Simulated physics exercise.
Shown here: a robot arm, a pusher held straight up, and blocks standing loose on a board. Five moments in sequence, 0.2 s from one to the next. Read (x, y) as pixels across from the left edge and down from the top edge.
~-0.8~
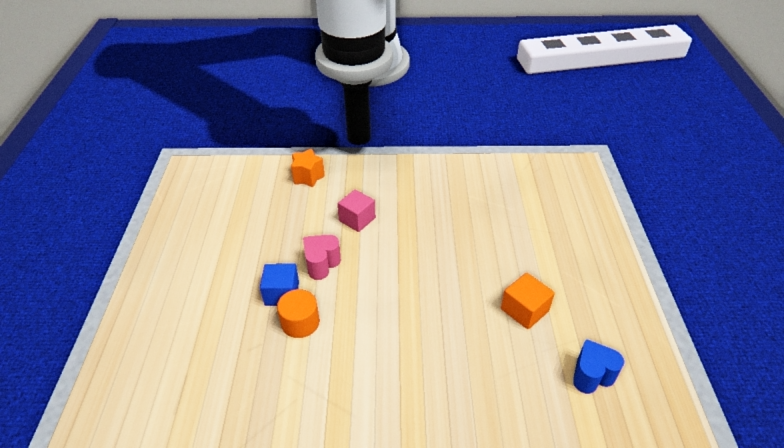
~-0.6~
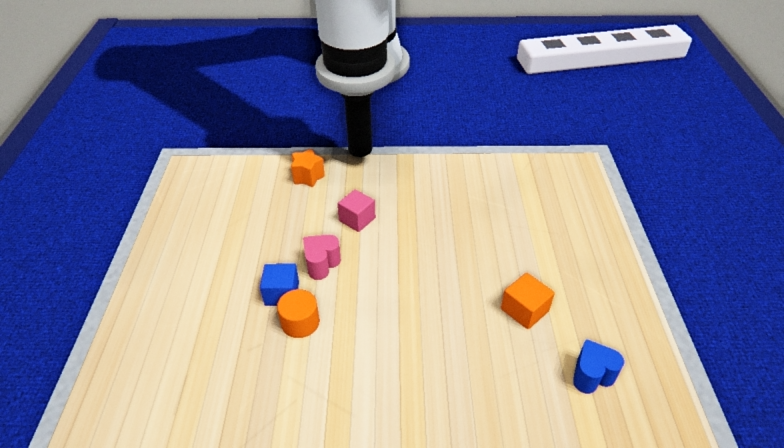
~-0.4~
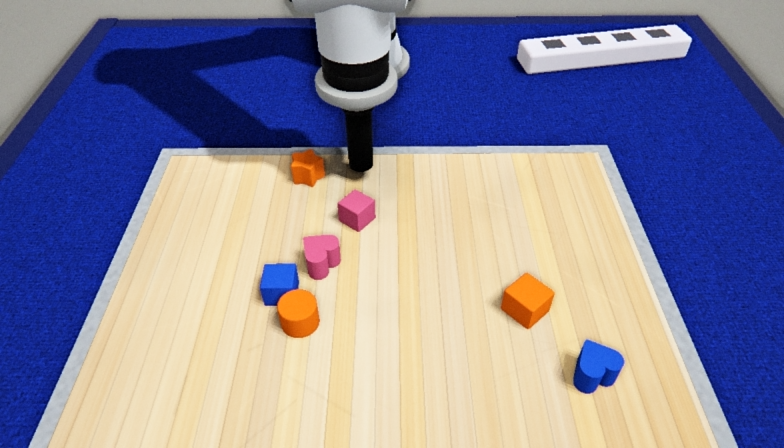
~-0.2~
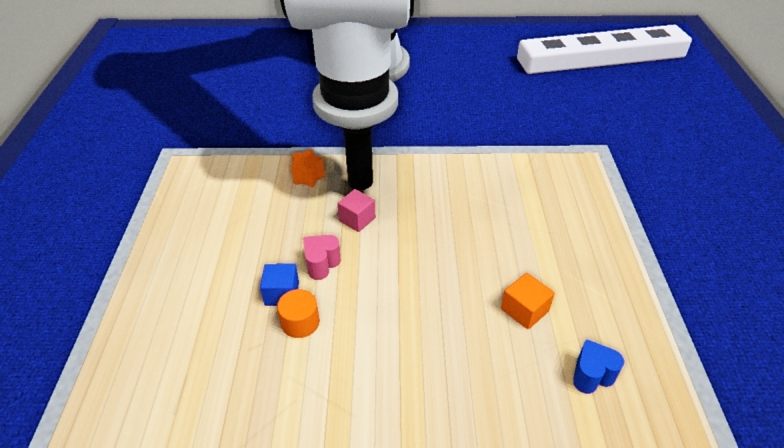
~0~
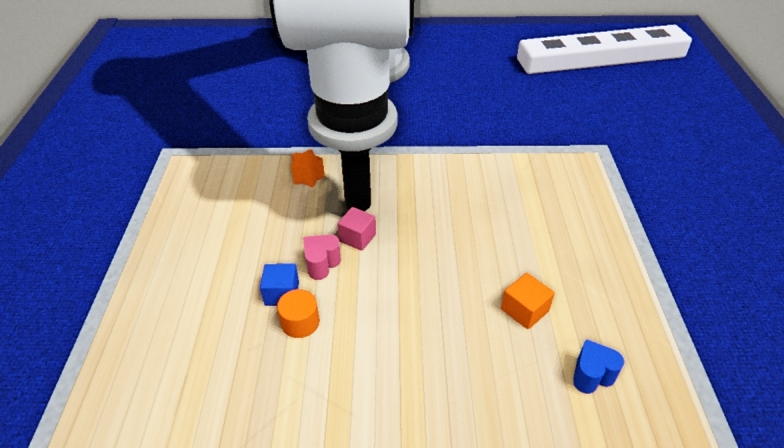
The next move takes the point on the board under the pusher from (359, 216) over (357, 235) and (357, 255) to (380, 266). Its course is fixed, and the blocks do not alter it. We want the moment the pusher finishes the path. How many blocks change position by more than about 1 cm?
My forecast: 1.
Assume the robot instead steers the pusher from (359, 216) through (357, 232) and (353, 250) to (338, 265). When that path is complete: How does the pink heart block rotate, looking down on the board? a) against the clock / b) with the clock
It's b.
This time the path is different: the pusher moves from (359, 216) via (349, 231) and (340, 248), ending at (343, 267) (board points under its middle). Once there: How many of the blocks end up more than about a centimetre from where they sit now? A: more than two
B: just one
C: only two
C
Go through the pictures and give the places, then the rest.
The first frame shows pusher's lower end (359, 138); pink heart block (319, 246); pink square block (356, 201).
The second frame shows pusher (360, 150); blocks still.
The third frame shows pusher (361, 165); blocks still.
The fourth frame shows pusher (361, 182); blocks still.
The fifth frame shows pusher (358, 204); pink heart block (319, 246); pink square block (356, 219).
What follows on the original path. Halfway along, pusher (355, 233); pink square block (361, 247), turned 35° anticlockwise.
At the end, pusher (380, 254); pink heart block still; pink square block (377, 271), turned 15° anticlockwise.
